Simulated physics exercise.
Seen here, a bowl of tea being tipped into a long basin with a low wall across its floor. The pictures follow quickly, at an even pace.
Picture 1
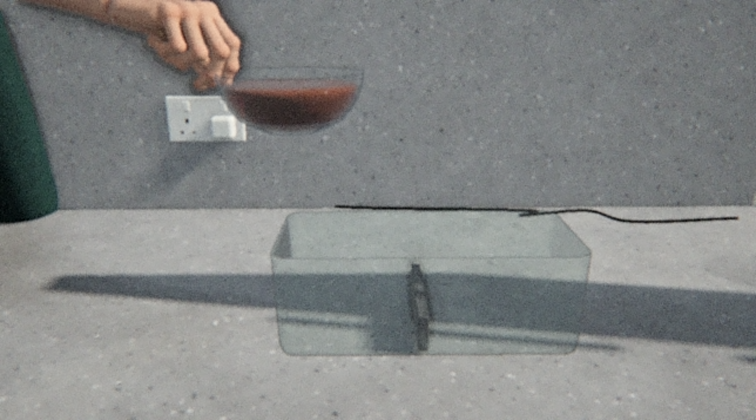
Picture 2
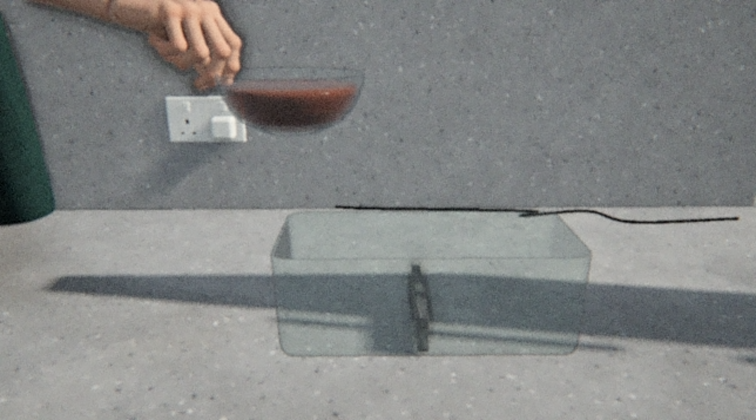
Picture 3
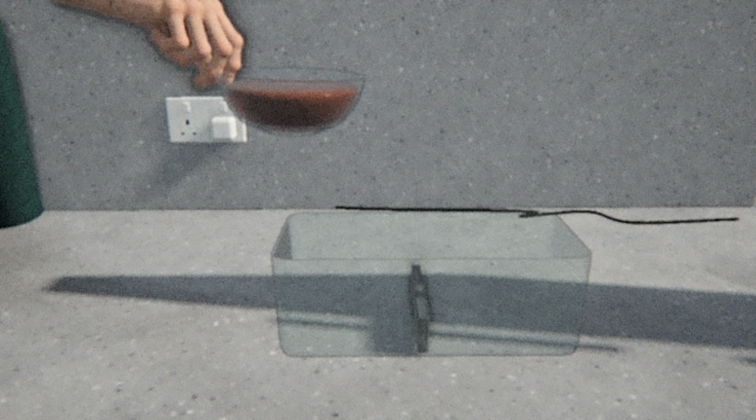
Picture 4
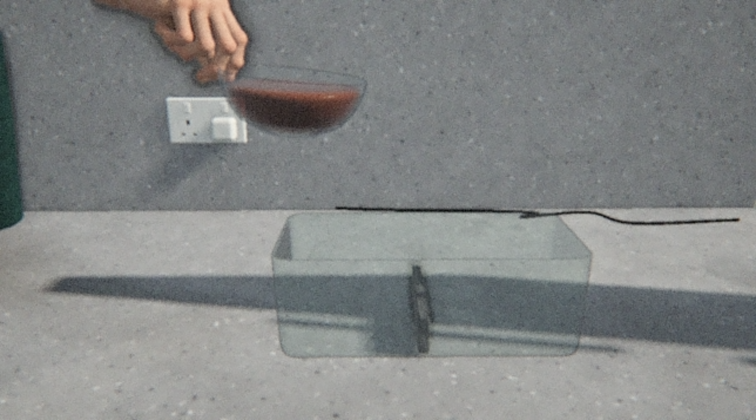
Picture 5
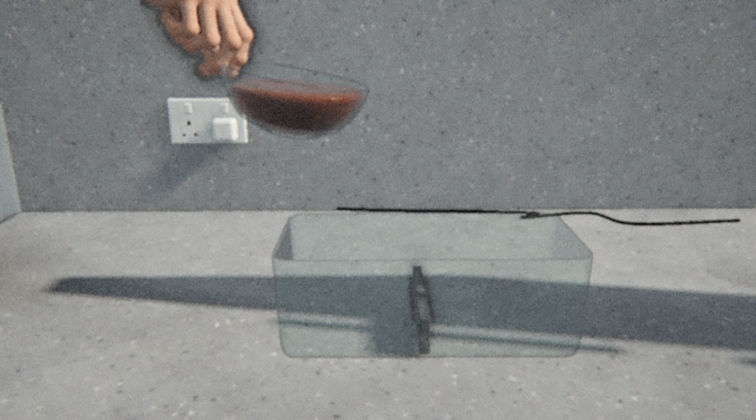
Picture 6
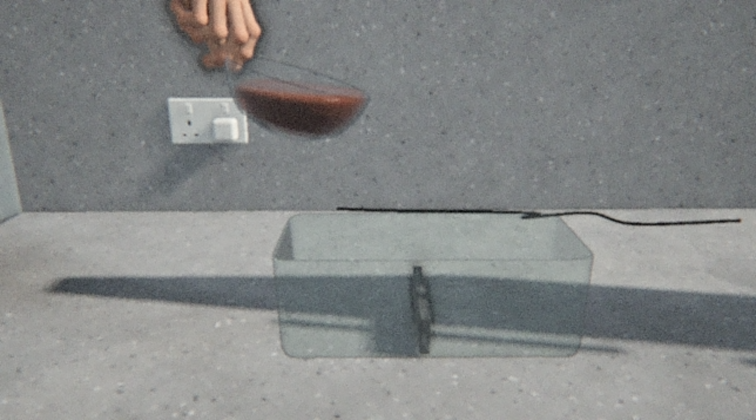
A hand slowly tilts a glass bowl of tea rightward above a long clear basin.
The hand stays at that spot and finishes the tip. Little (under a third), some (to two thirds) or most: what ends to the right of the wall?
In the end from a third to two thirds is right of the wall.
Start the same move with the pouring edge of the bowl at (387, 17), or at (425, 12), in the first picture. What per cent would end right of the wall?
In turn 75 and 85 in a hundred.
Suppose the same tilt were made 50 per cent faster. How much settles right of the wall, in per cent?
Roughly 30 in a hundred.
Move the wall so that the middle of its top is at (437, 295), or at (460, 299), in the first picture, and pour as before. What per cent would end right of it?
In turn 20 and 15 in a hundred.
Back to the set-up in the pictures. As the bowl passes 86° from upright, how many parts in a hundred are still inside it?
It comes to 15 per cent or so.
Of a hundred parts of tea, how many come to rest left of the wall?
It comes to 55 per cent or so.
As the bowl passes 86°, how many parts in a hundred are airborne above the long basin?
Close to 45 per cent.
A moment on, the bowl is tipped on its side and 13 per cent is still to pour, 14 is left of the wall and 26 right of it.
Next, the bowl is tipped right over and 0 per cent is still to pour, 55 is left of the wall and 43 right of it.
Then the bowl is tipped right over and 0 per cent is still to pour, 55 is left of the wall and 43 right of it.
Later the bowl is tipped right over and 0 per cent is still to pour, 55 is left of the wall and 43 right of it.
At rest 55 per cent lies left of the wall, 43 right of it and 2 outside.
